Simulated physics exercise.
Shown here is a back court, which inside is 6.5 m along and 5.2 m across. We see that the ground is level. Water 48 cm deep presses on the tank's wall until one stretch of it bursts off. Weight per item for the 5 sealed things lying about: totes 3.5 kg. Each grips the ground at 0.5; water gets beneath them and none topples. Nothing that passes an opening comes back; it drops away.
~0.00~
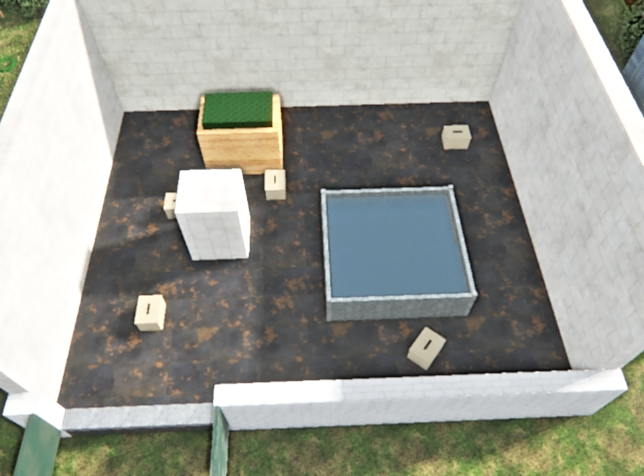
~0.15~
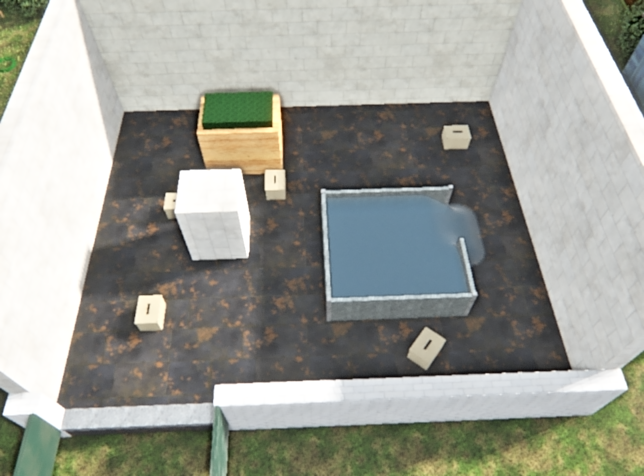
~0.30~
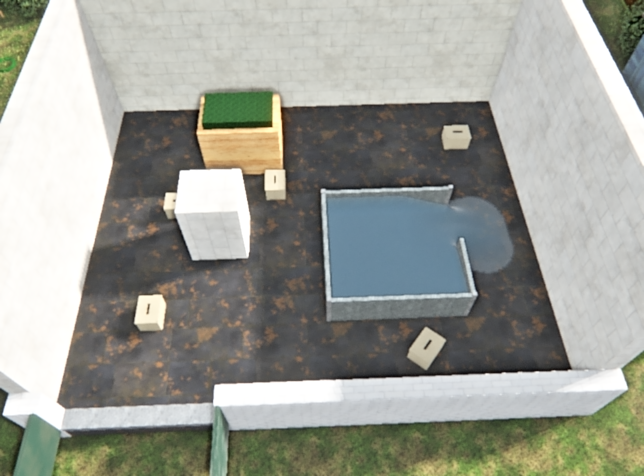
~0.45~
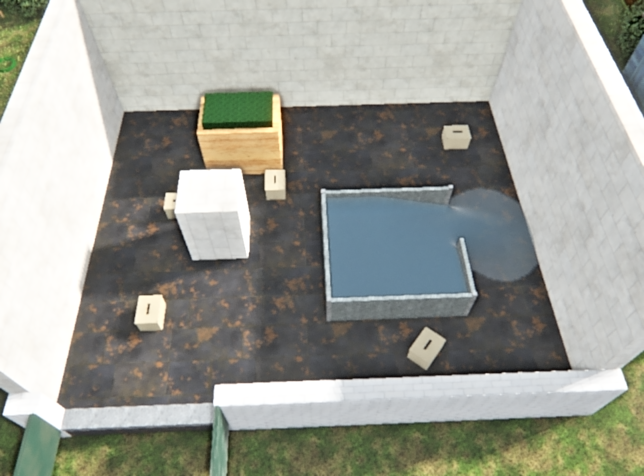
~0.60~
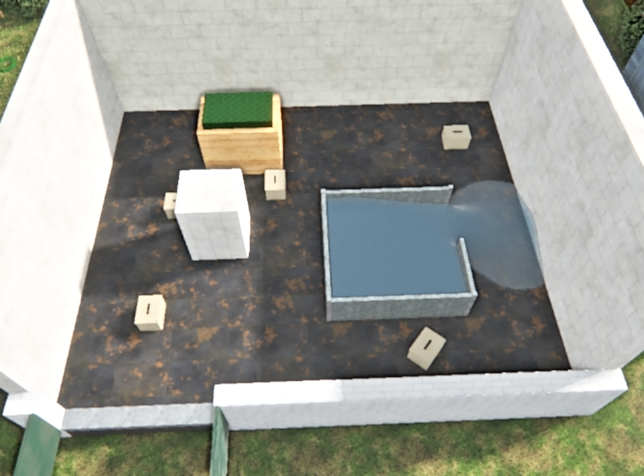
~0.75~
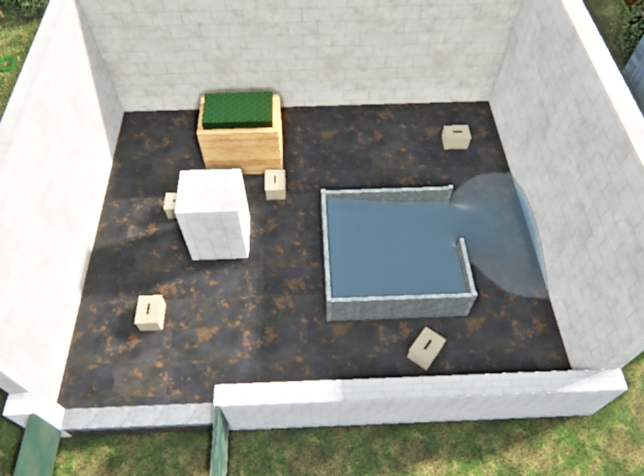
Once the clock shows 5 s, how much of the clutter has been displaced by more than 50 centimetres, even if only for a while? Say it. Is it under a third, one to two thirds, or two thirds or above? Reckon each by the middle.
The share is in the middle band.
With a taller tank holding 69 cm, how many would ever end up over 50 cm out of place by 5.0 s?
In that case 4 of them.
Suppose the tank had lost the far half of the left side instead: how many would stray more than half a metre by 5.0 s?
You'd get 3 in that case.
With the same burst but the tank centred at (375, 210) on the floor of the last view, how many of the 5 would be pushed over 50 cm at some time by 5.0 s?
2.
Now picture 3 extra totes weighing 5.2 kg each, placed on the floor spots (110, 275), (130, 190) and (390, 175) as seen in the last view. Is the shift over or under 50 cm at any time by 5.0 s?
The first comes out within the limit, the second within the limit, the third within the limit.
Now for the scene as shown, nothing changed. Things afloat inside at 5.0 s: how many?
Tally: 1 of them.
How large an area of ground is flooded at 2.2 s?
Some 9.5 m2.
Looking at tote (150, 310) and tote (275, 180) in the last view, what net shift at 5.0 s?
Going in order, that's 0 cm for one and 0 cm for the other.
After 1.1 s 0 of 5 are over 50 cm from their spots; 0 afloat.
After 2.2 s 0 of 5 are over 50 cm from their spots; 0 afloat.
After 3.5 s 1 of 5 are over 50 cm from their spots; 0 afloat.
After 5.0 s 2 of 5 are over 50 cm from their spots, and 2 have been at some point; 1 afloat.
